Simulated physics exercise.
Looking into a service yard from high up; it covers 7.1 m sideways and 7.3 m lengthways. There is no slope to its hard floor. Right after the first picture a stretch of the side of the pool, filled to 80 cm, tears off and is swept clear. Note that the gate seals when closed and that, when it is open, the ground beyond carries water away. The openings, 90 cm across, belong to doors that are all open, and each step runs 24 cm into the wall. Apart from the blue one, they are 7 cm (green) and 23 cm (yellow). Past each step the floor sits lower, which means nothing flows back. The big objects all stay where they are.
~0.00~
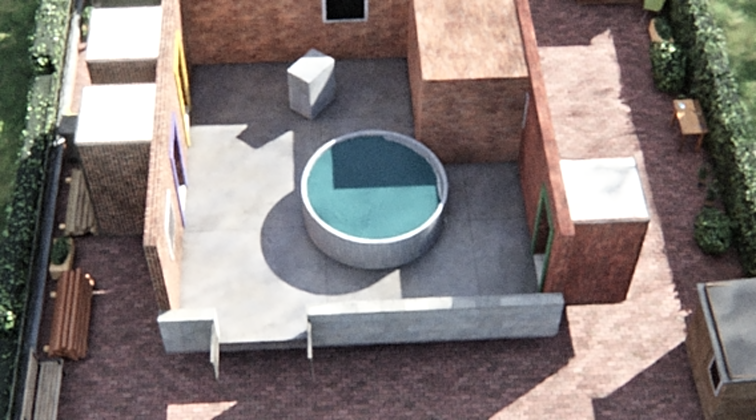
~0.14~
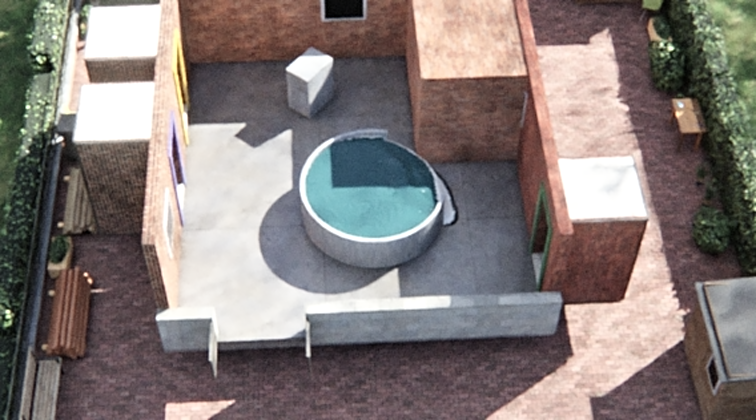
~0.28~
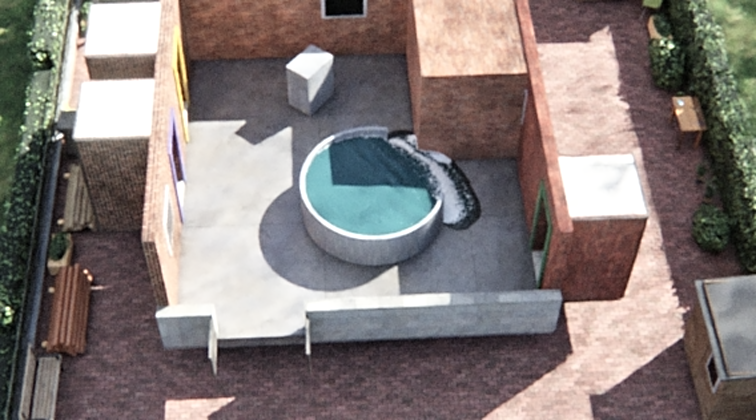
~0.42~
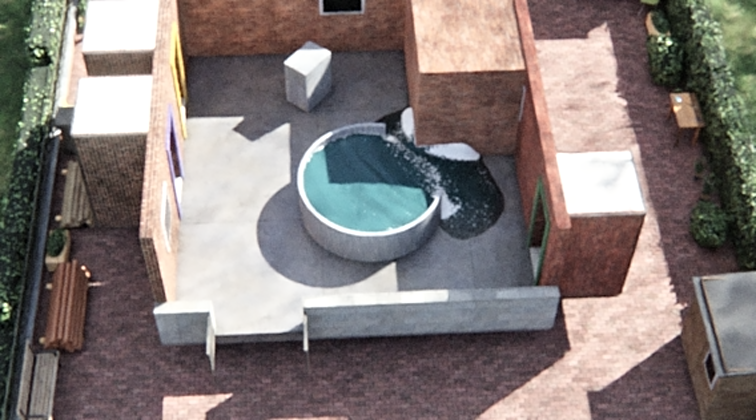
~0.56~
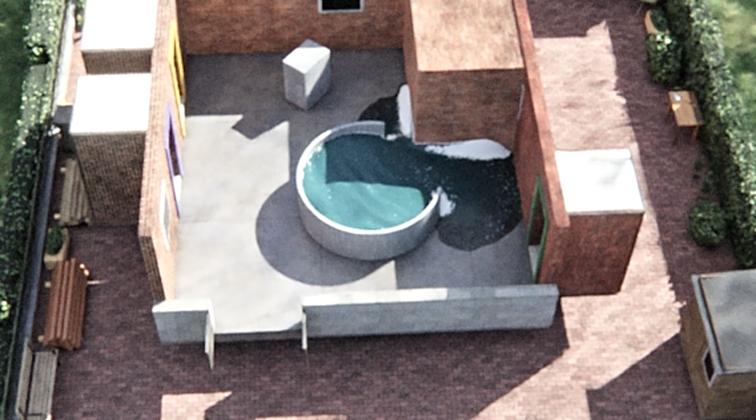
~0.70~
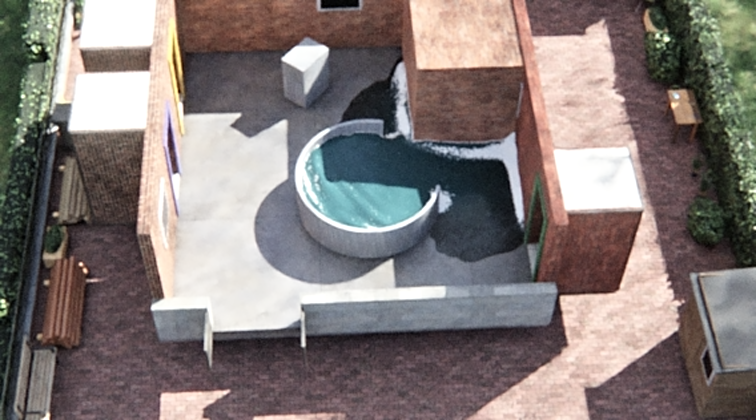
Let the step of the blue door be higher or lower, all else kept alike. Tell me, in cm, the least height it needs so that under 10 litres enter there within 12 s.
Around 13 cm at the least.
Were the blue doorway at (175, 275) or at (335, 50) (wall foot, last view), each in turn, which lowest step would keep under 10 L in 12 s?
Roughly 23 cm for the first and 20 cm for the second.
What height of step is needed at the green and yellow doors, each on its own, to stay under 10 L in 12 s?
You'd want about 29 centimetres at green and about 11.5 centimetres at yellow.
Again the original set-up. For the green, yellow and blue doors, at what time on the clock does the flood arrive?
It gets to green at 0.9 s, to yellow at 3.4 s, and to blue at 4.5 s.
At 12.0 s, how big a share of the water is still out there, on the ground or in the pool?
Share still there: Approx. 84 percent.
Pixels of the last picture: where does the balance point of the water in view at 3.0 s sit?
About (411, 192).
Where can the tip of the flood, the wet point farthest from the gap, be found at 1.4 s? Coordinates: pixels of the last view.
In the last picture, around (312, 51).
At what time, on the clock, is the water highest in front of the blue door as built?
5.5 s.
After 1.4 s water covers 25 % of the floor, deepest (77 cm) near (509, 152); it has not reached the blue door.
After 3.0 s water covers 55 % of the floor, deepest (51 cm) near (534, 307); it has not reached the blue door.
After 12.0 s water covers 100 % of the floor, deepest (17 cm) near (281, 69); 5 cm at the blue door, 13 litres in over its 12 cm step.
At the blue door as built, the water arrived by 4.4 s and peaked near 19 cm at 5.4 s.
Run again over the same 12 s with other heights there, 16 litres in over 11.5 cm, 4 litres over 15.5 cm. The limit of 10 litres is kept from about 13 cm up.
